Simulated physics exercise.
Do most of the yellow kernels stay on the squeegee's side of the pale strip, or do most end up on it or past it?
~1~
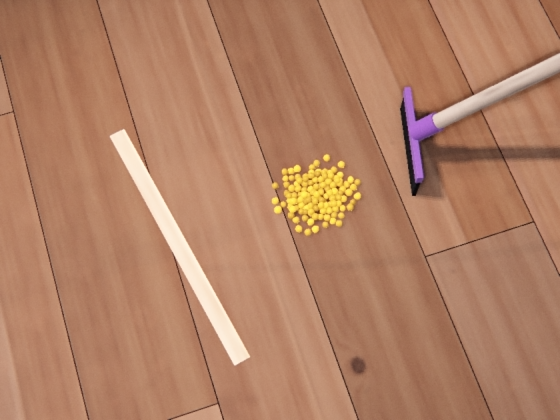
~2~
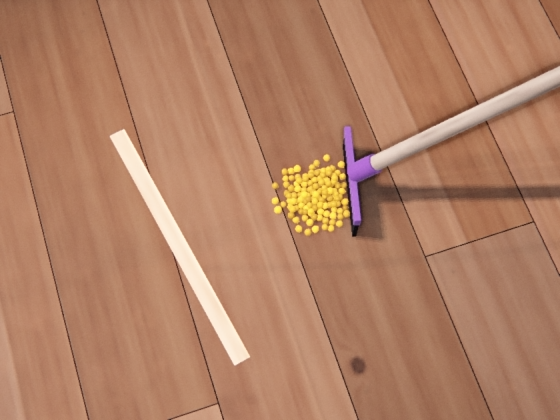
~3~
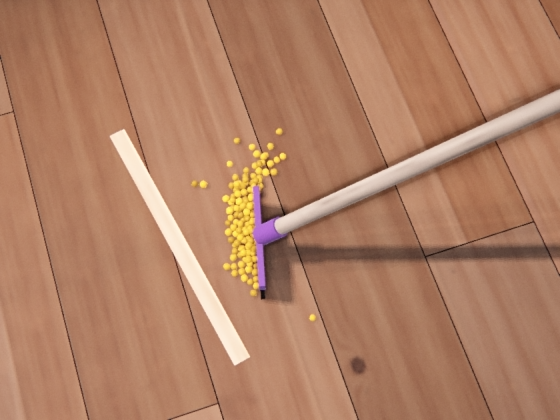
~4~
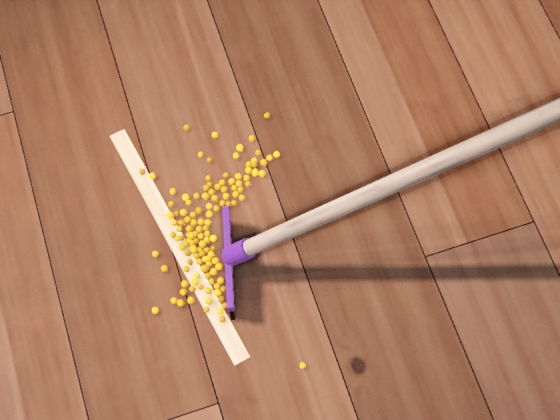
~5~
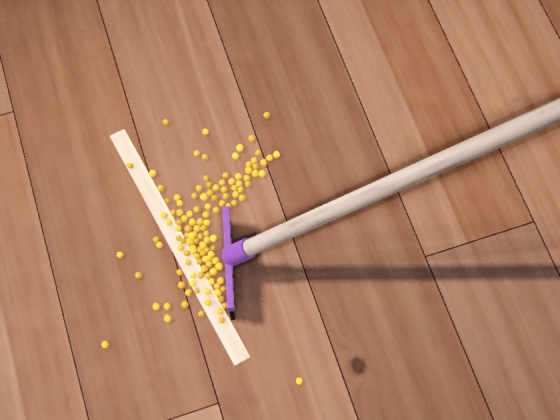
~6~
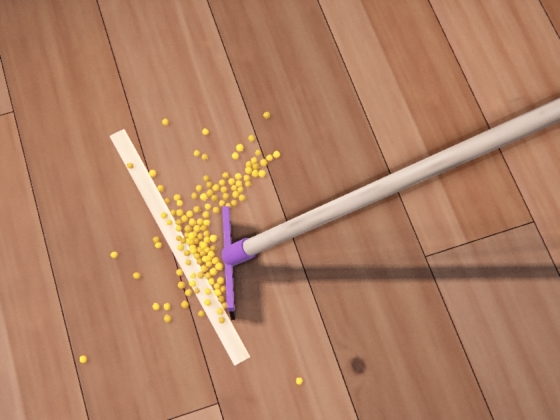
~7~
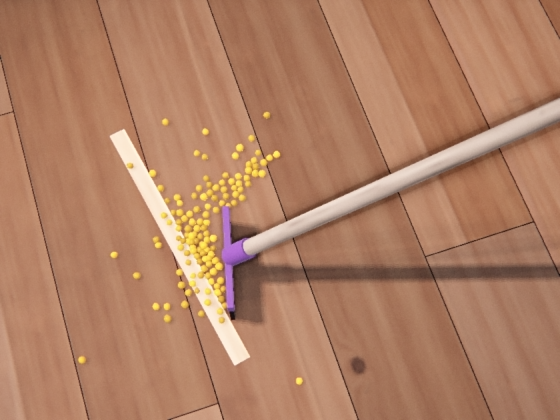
Most stay on the squeegee's side of the strip. Only a smaller share comes to rest on it or just past it.
